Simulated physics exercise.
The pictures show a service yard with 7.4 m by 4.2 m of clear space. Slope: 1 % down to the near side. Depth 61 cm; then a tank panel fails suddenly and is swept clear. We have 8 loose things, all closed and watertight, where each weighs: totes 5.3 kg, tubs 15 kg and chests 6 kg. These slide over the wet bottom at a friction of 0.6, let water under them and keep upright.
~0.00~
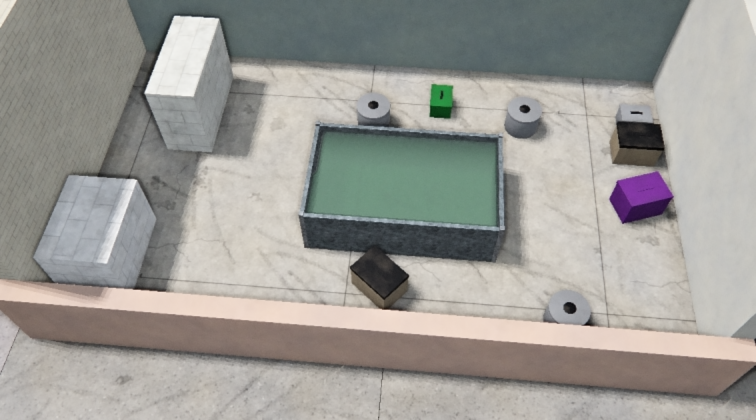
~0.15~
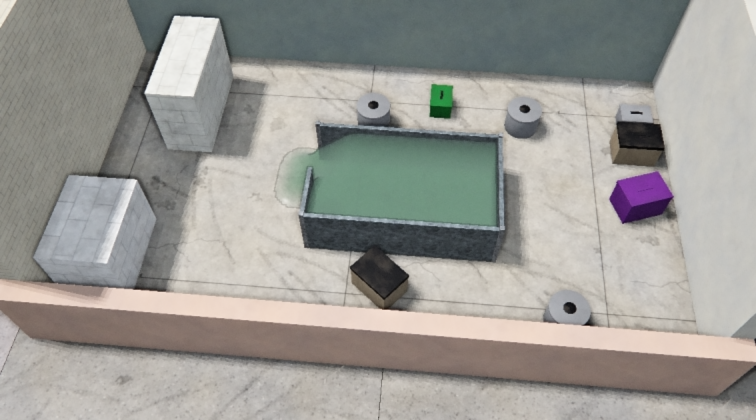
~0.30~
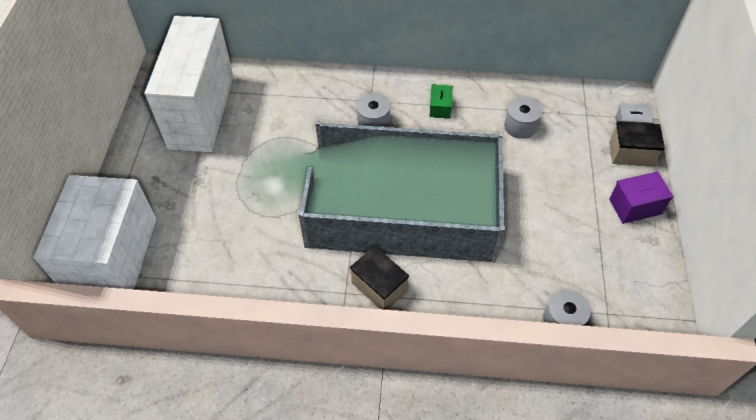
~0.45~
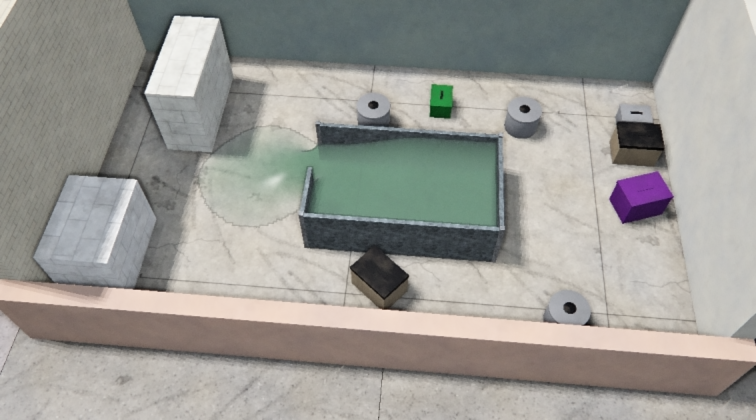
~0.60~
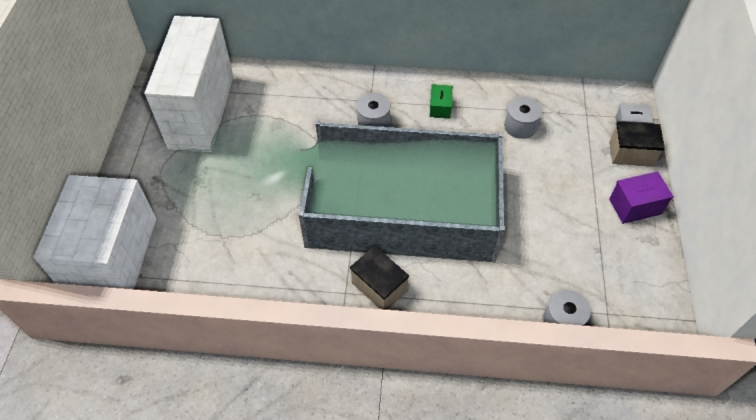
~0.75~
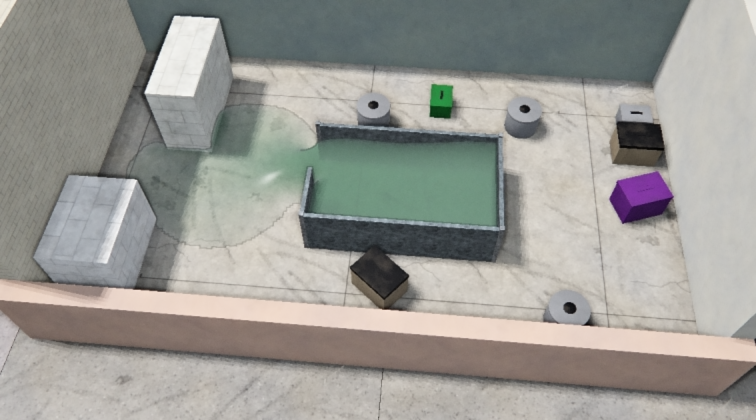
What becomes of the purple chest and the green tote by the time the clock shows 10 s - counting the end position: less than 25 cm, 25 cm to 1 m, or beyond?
Here's what I'd expect: The purple chest gets pushed a bit while the green tote gets pushed a bit.
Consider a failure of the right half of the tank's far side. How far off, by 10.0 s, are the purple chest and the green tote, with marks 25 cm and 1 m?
Note: Purple chest swept well away, green tote swept well away.
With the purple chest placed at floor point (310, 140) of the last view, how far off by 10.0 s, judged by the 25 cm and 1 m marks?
What happens is that it drifts a modest way.
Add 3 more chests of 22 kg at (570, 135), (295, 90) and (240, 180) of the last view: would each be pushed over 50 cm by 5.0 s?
One by one: Below the mark, below the mark, beyond the mark.
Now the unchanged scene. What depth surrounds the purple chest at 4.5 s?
Depth: About 0 cm.
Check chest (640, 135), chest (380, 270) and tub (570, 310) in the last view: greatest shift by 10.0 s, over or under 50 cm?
Results in listed order: Exceeds / exceeds / falls short.
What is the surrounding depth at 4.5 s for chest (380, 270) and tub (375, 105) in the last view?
Roughly 3 and 3 cm.
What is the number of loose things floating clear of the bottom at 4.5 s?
Then: 0.
After 2.0 s the purple chest is near (645, 188), 0.0 m from its start, aground; the green tote is near (442, 95), 0.0 m from its start, aground; 0 afloat.
After 4.5 s the purple chest is near (645, 188), 0.0 m from its start, aground; the green tote is near (491, 104), 0.7 m from its start, aground; 0 afloat.
After 7.0 s the purple chest is near (645, 188), 0.0 m from its start, aground; the green tote is near (497, 105), 0.8 m from its start, aground; 0 afloat.
After 10.0 s the purple chest is near (667, 214), 0.4 m from its start, afloat; the green tote is near (497, 105), 0.8 m from its start, aground; 4 afloat.
